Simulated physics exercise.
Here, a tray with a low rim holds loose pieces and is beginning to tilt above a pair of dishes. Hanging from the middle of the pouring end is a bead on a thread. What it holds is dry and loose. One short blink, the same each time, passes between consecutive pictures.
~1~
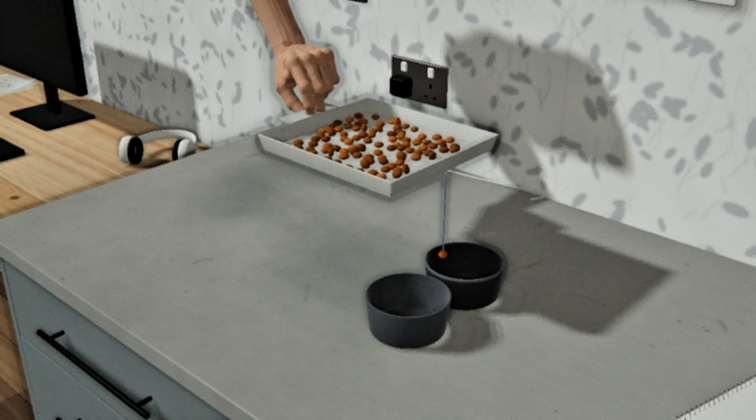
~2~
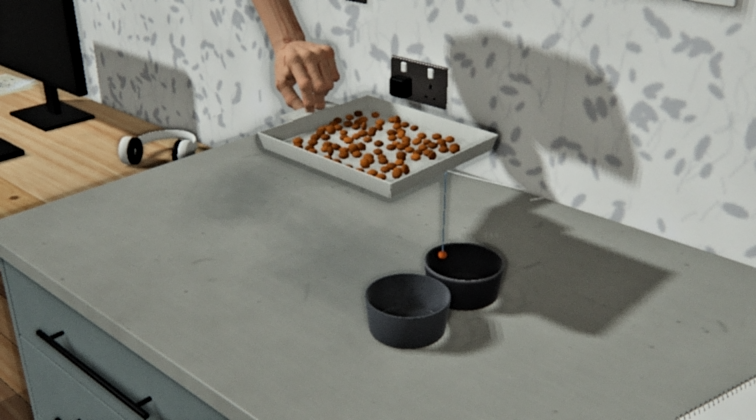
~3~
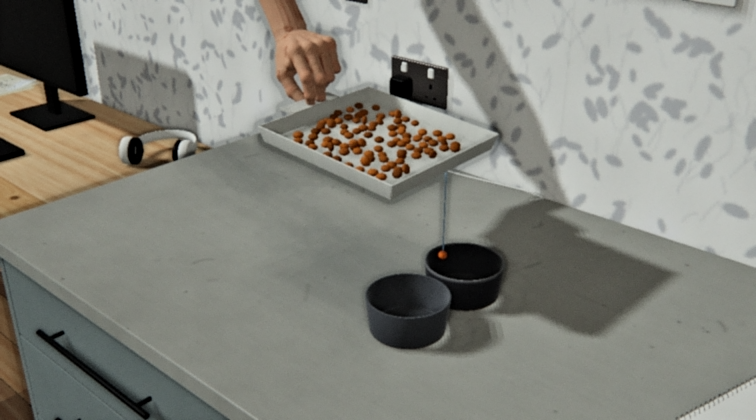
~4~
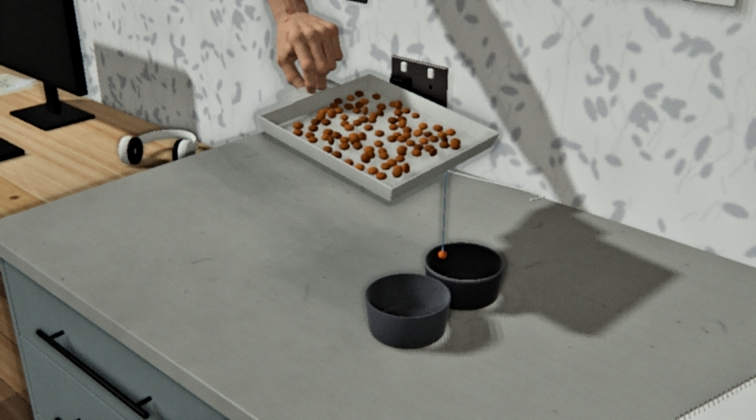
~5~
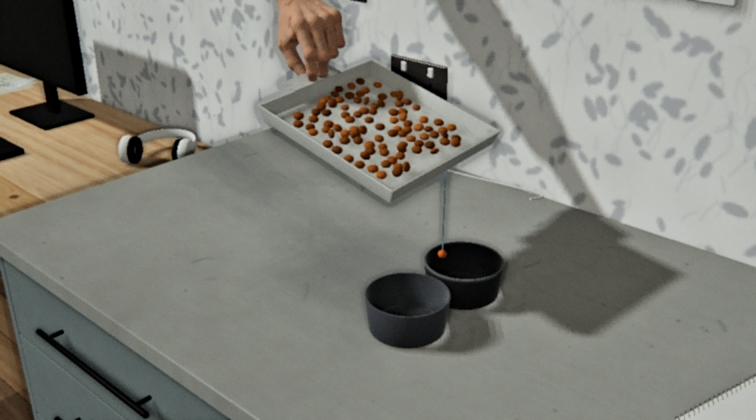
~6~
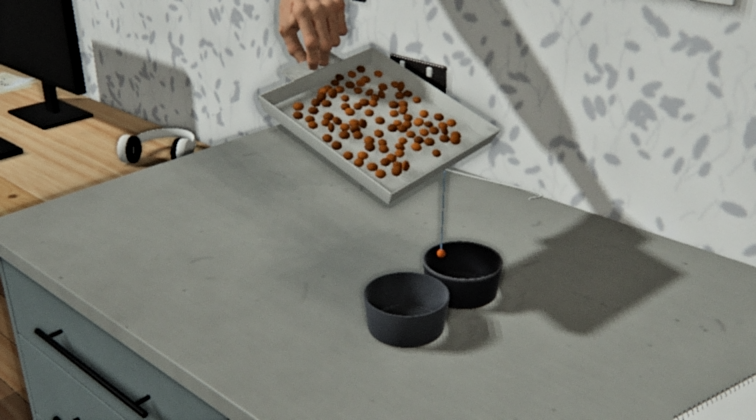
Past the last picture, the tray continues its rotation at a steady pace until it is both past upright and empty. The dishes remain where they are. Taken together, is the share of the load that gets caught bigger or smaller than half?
By the end, the dishes are holding most of the load, I'd say.
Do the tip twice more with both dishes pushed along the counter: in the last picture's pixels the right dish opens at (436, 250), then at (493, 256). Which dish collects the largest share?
Result, try one: The left of the two; try two: The left of the two.
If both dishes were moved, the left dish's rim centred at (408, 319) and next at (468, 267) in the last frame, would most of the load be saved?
Beyond half, then short of half.
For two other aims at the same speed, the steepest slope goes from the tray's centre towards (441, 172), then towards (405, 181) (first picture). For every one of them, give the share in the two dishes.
Roughly 60 percent, then 100 percent.
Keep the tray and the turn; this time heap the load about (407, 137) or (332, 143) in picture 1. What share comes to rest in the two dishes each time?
Close to 70 %, followed by close to 80 %.
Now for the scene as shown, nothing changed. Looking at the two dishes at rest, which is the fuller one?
Well, that is left of the pair.
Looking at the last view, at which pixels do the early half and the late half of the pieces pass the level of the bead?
First part (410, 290), rest (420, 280).
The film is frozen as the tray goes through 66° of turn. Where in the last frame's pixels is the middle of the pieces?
Somewhere about pixel (411, 173).
Soon after the last picture, tray tipped steeply; nearly all on the tray; a stray few in the air.
A little later, tray tipped past a quarter turn; a small part on the tray; about half in the left dish; a stray few in the right dish; a small part outside both; about a third in the air.
Later still, tray tipped past a quarter turn; most in the left dish; a stray few in the right dish; a small part outside both.
At rest, tray tipped past a quarter turn; most in the left dish; a stray few in the right dish; a small part outside both.
